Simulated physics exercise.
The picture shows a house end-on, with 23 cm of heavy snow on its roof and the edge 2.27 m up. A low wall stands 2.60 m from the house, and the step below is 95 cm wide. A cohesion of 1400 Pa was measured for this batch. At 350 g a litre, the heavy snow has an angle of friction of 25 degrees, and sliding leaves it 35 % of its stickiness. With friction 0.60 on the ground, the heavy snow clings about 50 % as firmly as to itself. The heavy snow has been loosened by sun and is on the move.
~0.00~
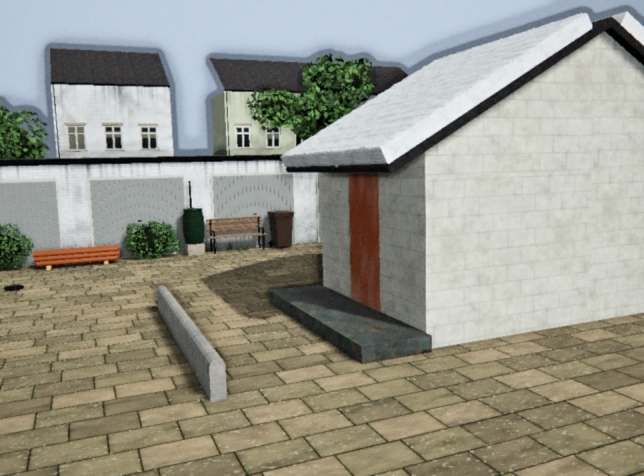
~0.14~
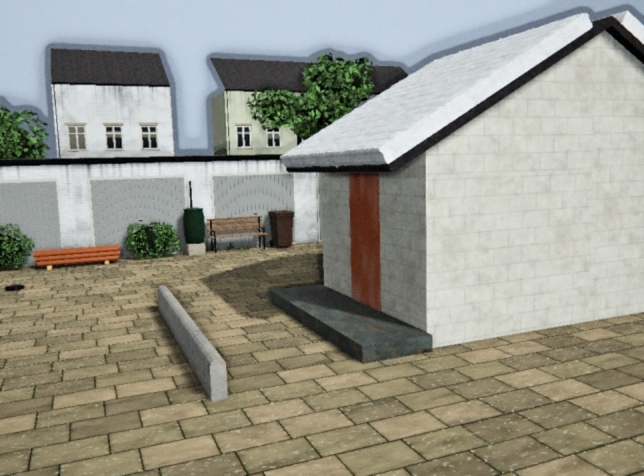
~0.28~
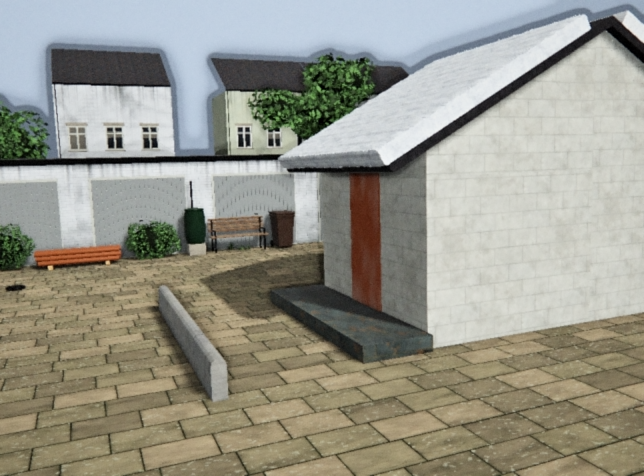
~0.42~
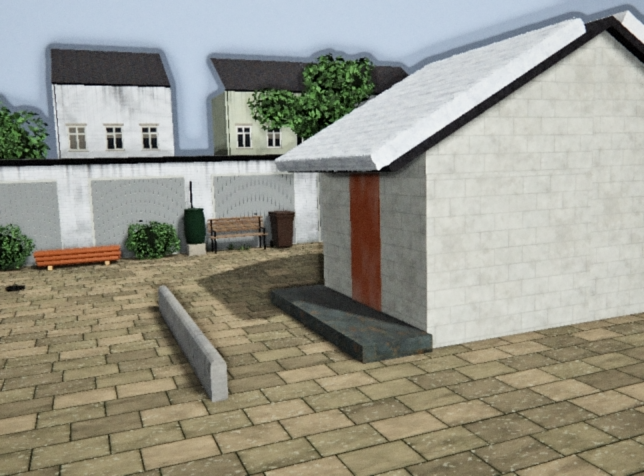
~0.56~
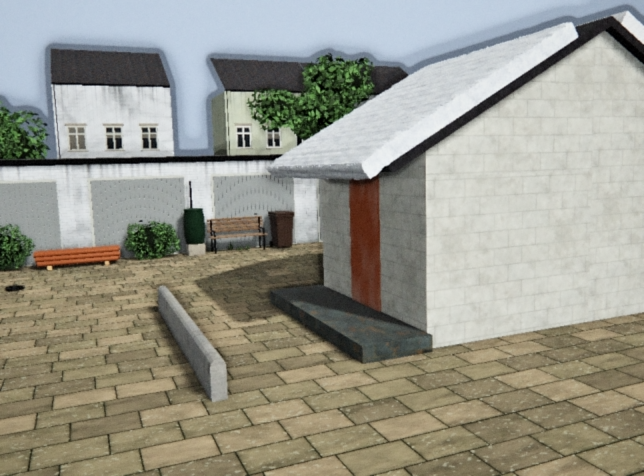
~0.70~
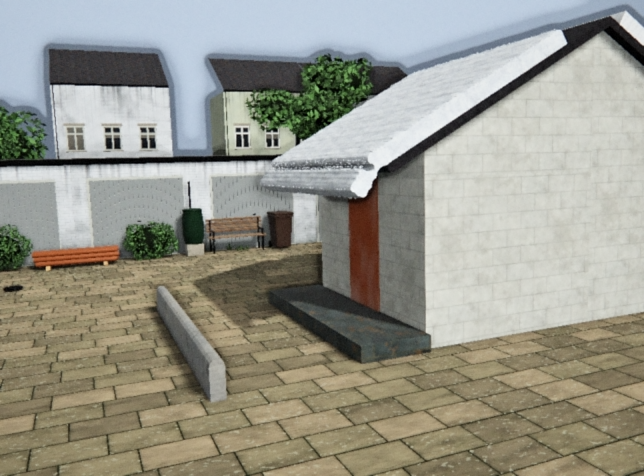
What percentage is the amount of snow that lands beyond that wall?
Roughly 22 per cent.
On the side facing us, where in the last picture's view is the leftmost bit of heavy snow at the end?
Around pixel (65, 416).
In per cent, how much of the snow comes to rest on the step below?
I'd estimate close to 0 %.
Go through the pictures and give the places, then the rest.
The first frame shows foremost bit of the heavy snow at (381, 151), 1 % of it past the eaves, in one piece.
The second frame shows foremost bit of the heavy snow at (380, 151), its middle shifted 1.5 cm, 2 % of it past the eaves, in one piece.
The third frame shows foremost bit of the heavy snow at (378, 153), its middle shifted 6.3 cm, 3 % of it past the eaves, in one piece.
The fourth frame shows foremost bit of the heavy snow at (371, 158), its middle shifted 15 cm, 6 % of it past the eaves, in one piece.
The fifth frame shows foremost bit of the heavy snow at (362, 168), its middle shifted 29 cm, 10 % of it past the eaves, in one piece.
The sixth frame shows foremost bit of the heavy snow at (351, 187), its middle shifted 49 cm, 15 % of it past the eaves, cracking.
After 1.12 s, 80 % is still on the roof and 0 % is past the low wall.
After 1.61 s, 35 % is still on the roof and 0 % is past the low wall.
After 2.11 s, none is still on the roof and 6 % is past the low wall.
After 2.60 s, none is still on the roof and 22 % is past the low wall.
After 3.40 s, none is still on the roof and 22 % is past the low wall.
